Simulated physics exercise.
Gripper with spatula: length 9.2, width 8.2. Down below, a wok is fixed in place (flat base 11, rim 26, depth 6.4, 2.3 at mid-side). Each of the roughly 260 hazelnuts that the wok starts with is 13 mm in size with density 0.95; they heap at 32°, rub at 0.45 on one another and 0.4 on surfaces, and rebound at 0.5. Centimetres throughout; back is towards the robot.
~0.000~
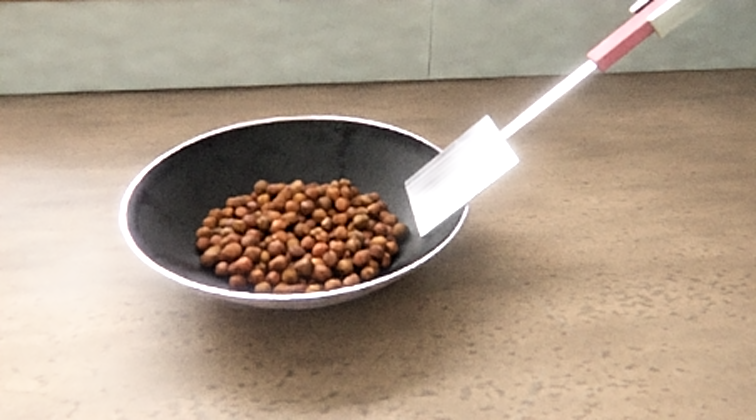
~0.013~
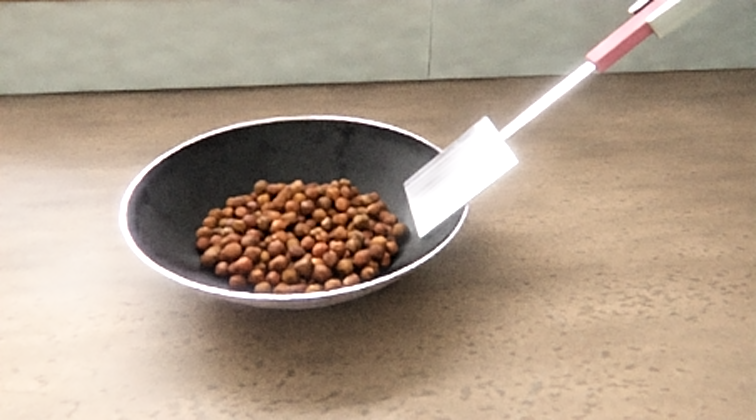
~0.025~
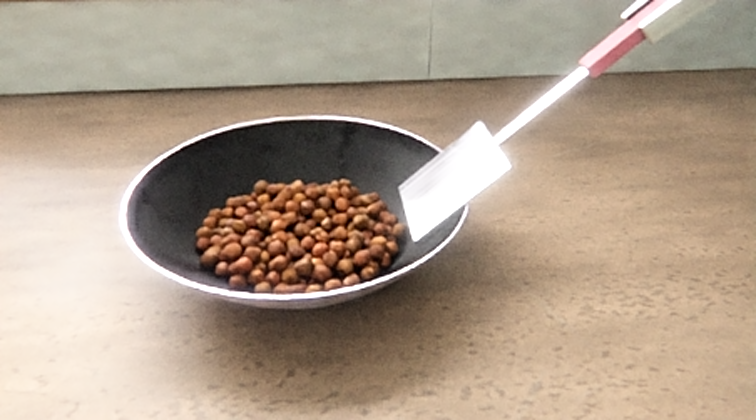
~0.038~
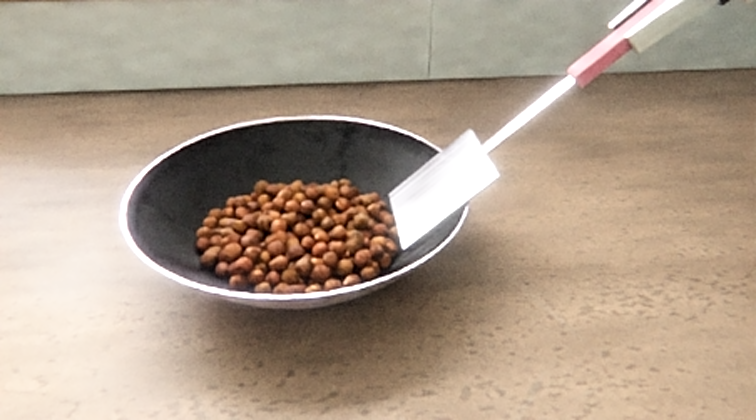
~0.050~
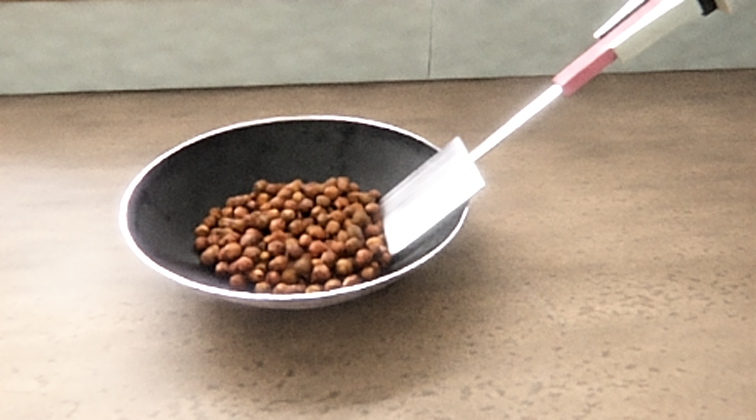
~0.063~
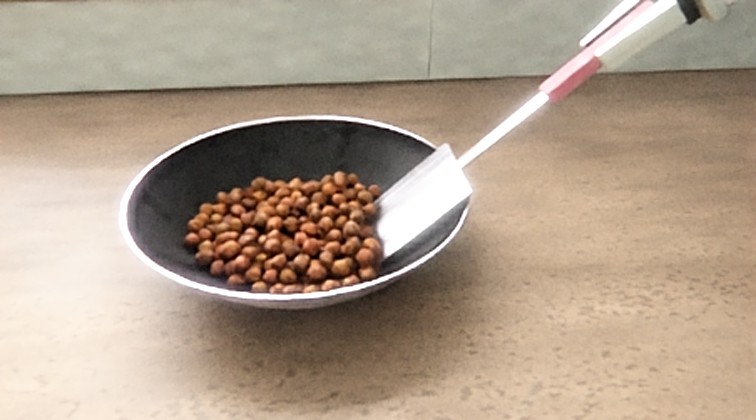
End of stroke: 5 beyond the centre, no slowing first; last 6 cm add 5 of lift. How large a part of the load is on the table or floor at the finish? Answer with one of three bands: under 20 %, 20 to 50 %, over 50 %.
Under 20 %.
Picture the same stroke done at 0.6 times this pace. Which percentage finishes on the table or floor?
Some 0 per cent.
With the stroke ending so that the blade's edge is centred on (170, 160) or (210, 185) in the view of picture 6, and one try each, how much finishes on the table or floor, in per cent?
Some 35 and 15 per cent.
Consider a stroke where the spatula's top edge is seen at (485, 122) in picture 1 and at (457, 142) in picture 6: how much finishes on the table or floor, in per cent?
It comes to something like 0 %, give or take.
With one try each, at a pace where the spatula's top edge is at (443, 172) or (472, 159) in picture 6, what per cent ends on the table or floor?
Some 10 and 0 per cent.
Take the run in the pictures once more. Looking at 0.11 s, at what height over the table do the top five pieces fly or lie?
They are some 5 cm up.
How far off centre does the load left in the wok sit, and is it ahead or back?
What stays is shifted forward by around 3.5 cm.
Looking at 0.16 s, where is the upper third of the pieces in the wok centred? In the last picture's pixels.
(225, 212).
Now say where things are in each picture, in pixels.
The spatula top edge at (502, 137), sloping 42°; upper third of the load around (296, 227), from x 205 to 400, top at y 185; 265 in the wok, in the first frame.
The spatula top edge at (501, 138), sloping 42°; upper third of the load around (296, 227), from x 205 to 400, top at y 185, in the second frame.
The spatula top edge at (495, 143), sloping 42°; upper third of the load around (296, 227), from x 205 to 400, top at y 185, in the third frame.
The spatula top edge at (484, 151), sloping 42°; upper third of the load around (294, 227), from x 205 to 395, top at y 185, in the fourth frame.
The spatula top edge at (471, 159), sloping 42°; upper third of the load around (305, 227), from x 200 to 385, top at y 185, in the fifth frame.
The spatula top edge at (459, 166), sloping 42°; upper third of the load around (294, 225), from x 190 to 375, top at y 180; 265 in the wok, in the sixth frame.
After 0.11 s, sloping 42°, highest piece 5 above the table; 265 in the wok.
After 0.16 s, sloping 42°, highest piece 6 above the table; 265 in the wok.
After 0.38 s, sloping 42°, highest piece 8 above the table; 255 in the wok, 6 on the table or floor, 4 on the blade or in flight.
After 1.43 s, sloping 42°, highest piece 6 above the table; 255 in the wok, 10 on the table or floor.
In the end, 255 in the wok, 10 on the table or floor. That is 4 % on the table or floor.
